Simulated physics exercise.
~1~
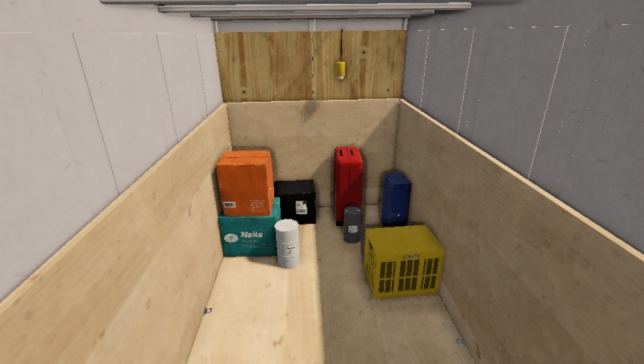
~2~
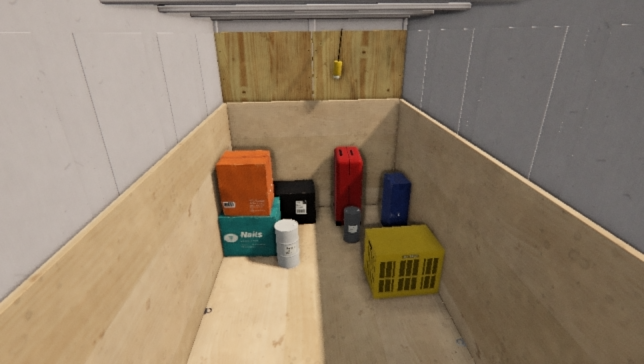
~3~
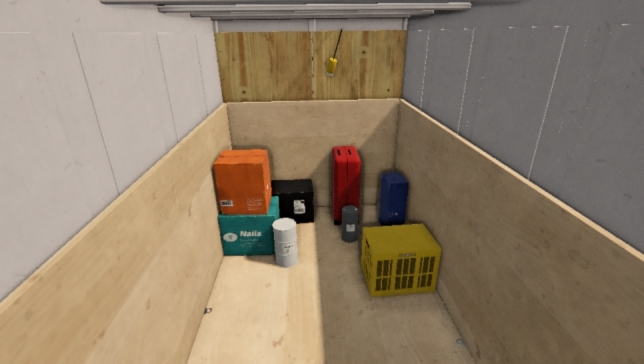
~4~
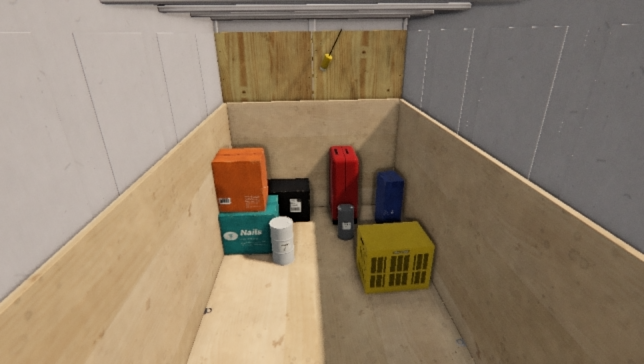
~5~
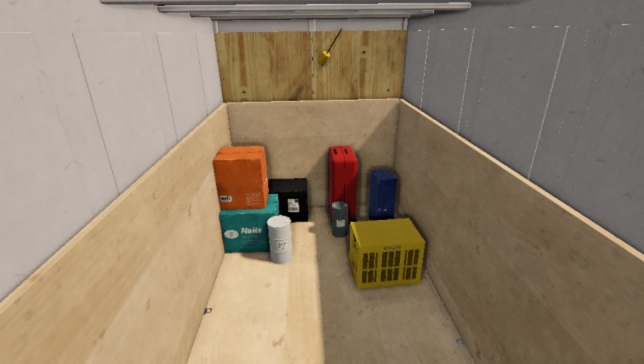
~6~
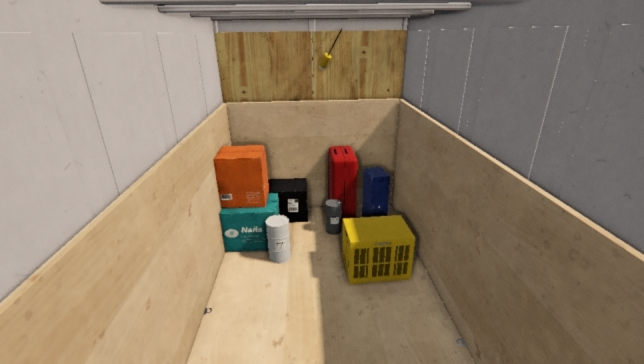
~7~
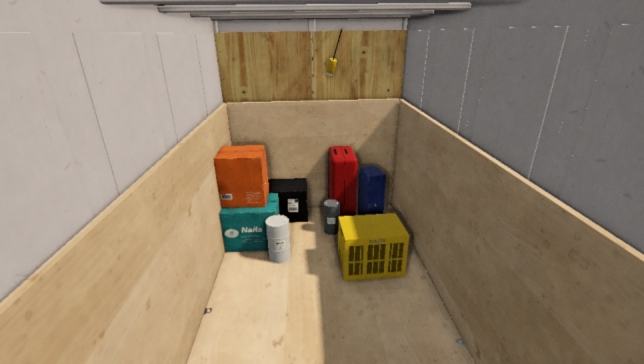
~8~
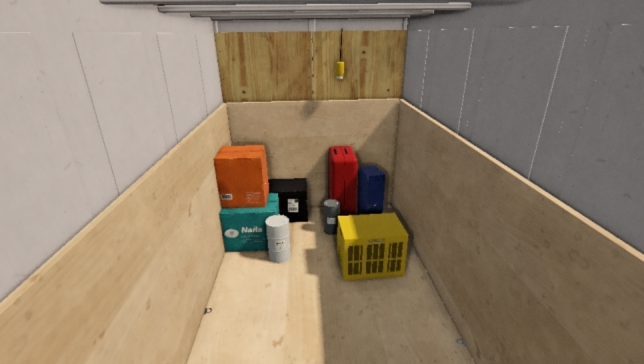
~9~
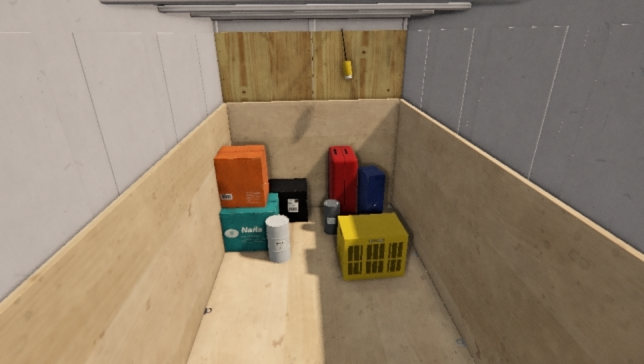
The footage shows boxes, cases and canisters standing in a wood-lined load bay as a yellow hanging object swings left and back; the yellow chest, blue box and grey canister slide left and slightly forwards, the orange box shifts slightly, and everything comes to rest without toppling.
